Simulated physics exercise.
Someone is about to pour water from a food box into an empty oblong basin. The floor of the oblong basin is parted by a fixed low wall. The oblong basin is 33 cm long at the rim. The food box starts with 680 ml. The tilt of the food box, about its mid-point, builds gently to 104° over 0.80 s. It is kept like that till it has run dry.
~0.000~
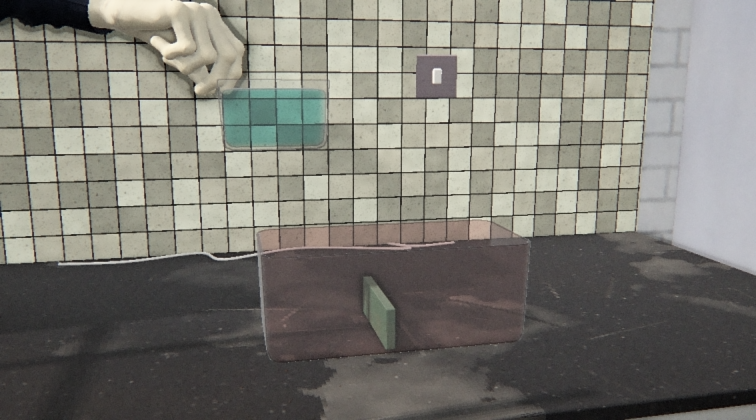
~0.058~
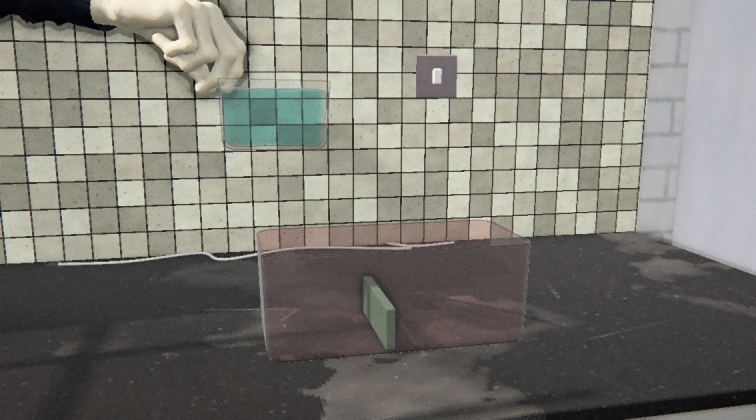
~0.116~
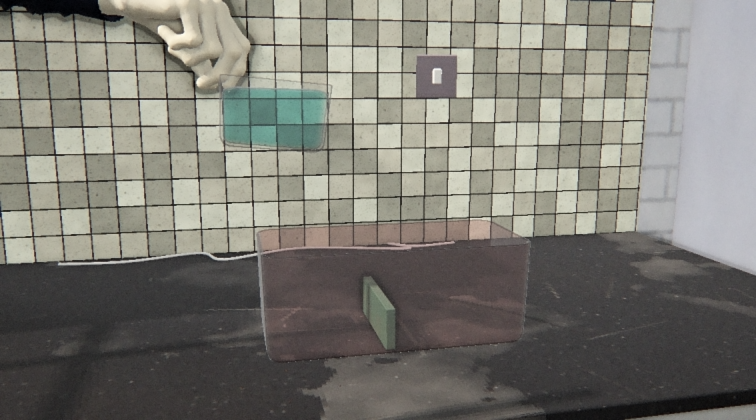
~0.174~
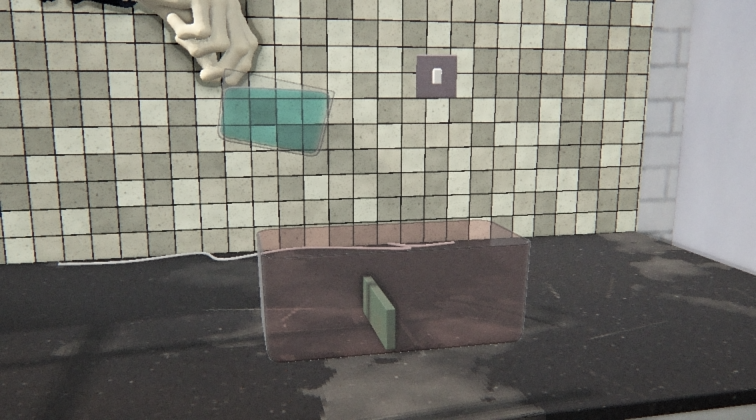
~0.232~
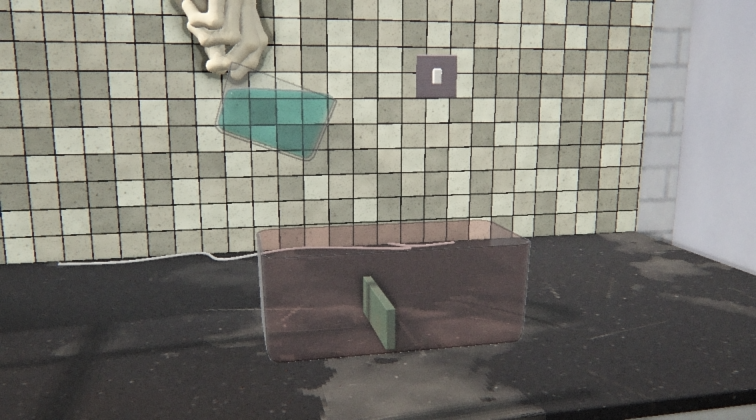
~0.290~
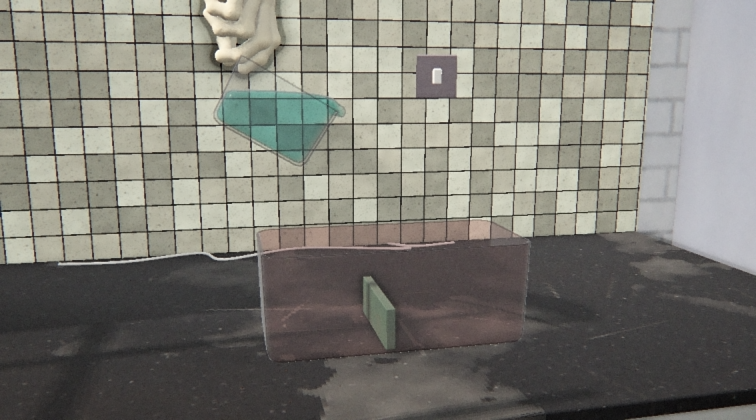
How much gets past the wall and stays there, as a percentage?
About 68 per cent.
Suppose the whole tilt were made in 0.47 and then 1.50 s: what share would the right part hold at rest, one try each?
First 50, then 70 per cent.
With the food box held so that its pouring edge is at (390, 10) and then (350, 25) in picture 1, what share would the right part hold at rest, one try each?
First 90, then 90 per cent.
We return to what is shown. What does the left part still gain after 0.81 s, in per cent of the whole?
Near 12 in a hundred.
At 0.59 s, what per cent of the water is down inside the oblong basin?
Some 28 per cent.
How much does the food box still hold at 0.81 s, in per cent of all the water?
Some 6 per cent.
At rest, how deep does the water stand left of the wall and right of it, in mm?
Left about 10 mm, right about 18 mm.
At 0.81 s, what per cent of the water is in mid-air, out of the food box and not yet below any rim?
About 7 per cent.
After 0.59 s the tilt is 88° and 31 per cent is still to pour, 2 is left of the wall and 25 right of it.
After 0.81 s the tilt is 104° and 6 per cent is still to pour, 19 is left of the wall and 67 right of it.
After 1.05 s the tilt is 104° and 0 per cent is still to pour, 30 is left of the wall and 67 right of it.
After 1.30 s the tilt is 104° and 0 per cent is still to pour, 32 is left of the wall and 68 right of it.
In the end 32 per cent lies left of the wall, 68 right of it and 1 outside.
